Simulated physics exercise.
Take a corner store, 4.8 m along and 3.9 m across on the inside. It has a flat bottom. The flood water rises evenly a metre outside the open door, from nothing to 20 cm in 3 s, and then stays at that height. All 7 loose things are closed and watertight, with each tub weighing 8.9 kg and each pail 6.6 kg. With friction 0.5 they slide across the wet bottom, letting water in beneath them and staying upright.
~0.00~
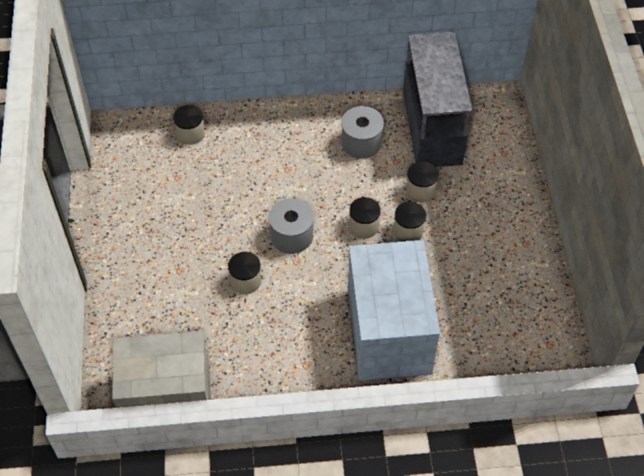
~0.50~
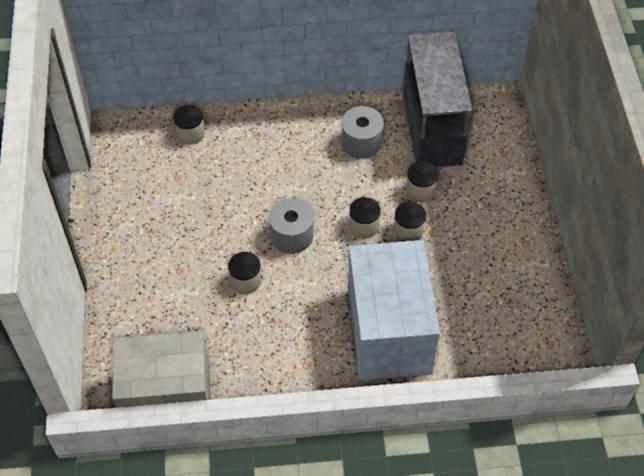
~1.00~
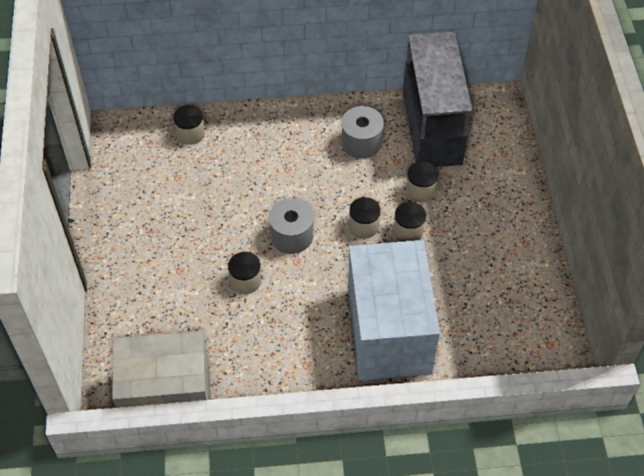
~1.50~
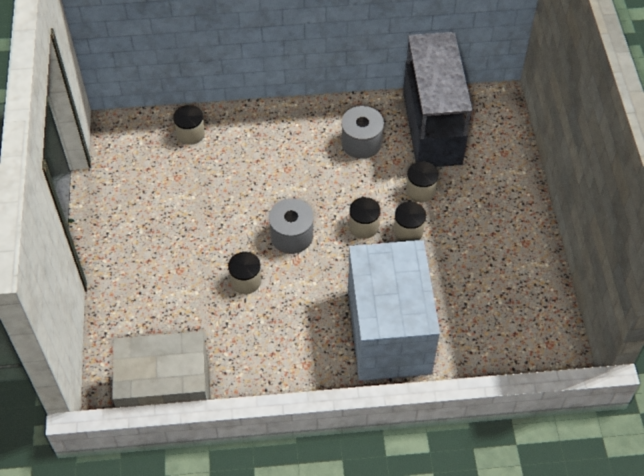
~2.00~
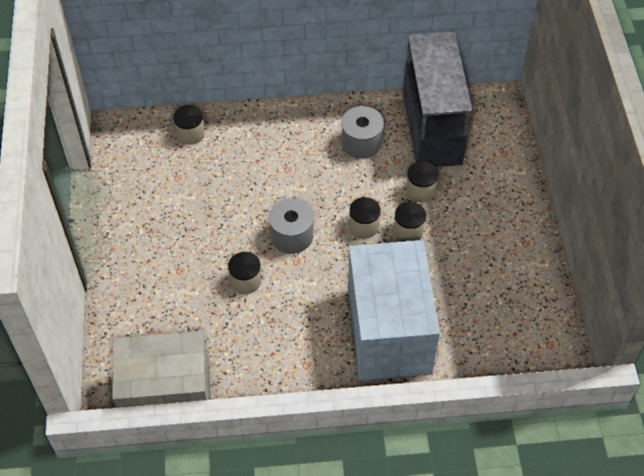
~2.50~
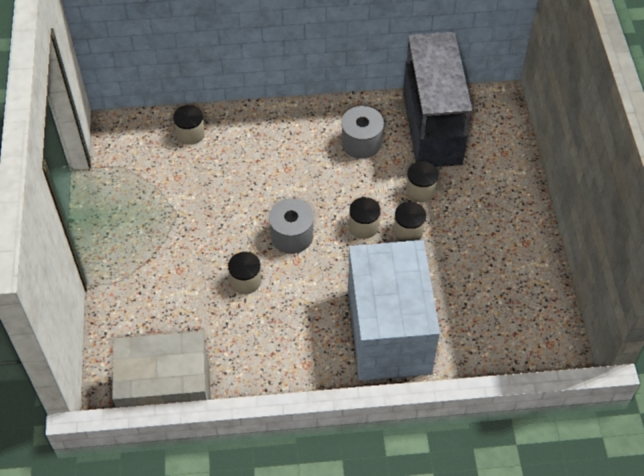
A walled room with a speckled floor, blue back wall and an opening on the left is seen from high above by a still camera. A pale blue block stands near the front, a dark grey unit at the back right, a low grey-beige block front left, with two grey cylinders and five black-topped tubs between. Green water covers the checkered ground outside, then a thin patch spreads in through the opening while every object stays put.
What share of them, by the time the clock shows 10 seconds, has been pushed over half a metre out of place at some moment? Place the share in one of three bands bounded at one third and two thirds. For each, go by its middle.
My guess is it lands in the top band.
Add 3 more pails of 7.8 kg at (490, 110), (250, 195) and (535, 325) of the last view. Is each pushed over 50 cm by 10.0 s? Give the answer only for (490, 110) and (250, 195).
First one stays within it, second one goes beyond it.
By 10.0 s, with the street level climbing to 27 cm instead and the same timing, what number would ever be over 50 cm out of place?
I count 7 of them in that case.
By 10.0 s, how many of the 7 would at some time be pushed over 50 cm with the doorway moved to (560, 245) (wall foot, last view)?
Then it comes to 5.
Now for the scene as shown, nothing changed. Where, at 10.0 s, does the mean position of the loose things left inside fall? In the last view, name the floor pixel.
Averaged position, last view: Near pixel (439, 225).
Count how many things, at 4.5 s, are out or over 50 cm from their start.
That would be 0.
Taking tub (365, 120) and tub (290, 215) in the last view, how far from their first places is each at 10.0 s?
Respectively 150 and 300 cm.
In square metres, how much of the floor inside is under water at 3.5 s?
My estimate is roughly 3.5 m2.
After 3.5 s 0 of 7 are over 50 cm from their spots; 0 afloat.
After 4.5 s 0 of 7 are over 50 cm from their spots; 0 afloat.
After 7.0 s 2 of 7 are over 50 cm from their spots; 2 afloat.
After 10.0 s 7 of 7 are over 50 cm from their spots, and 7 have been at some point; 6 afloat.
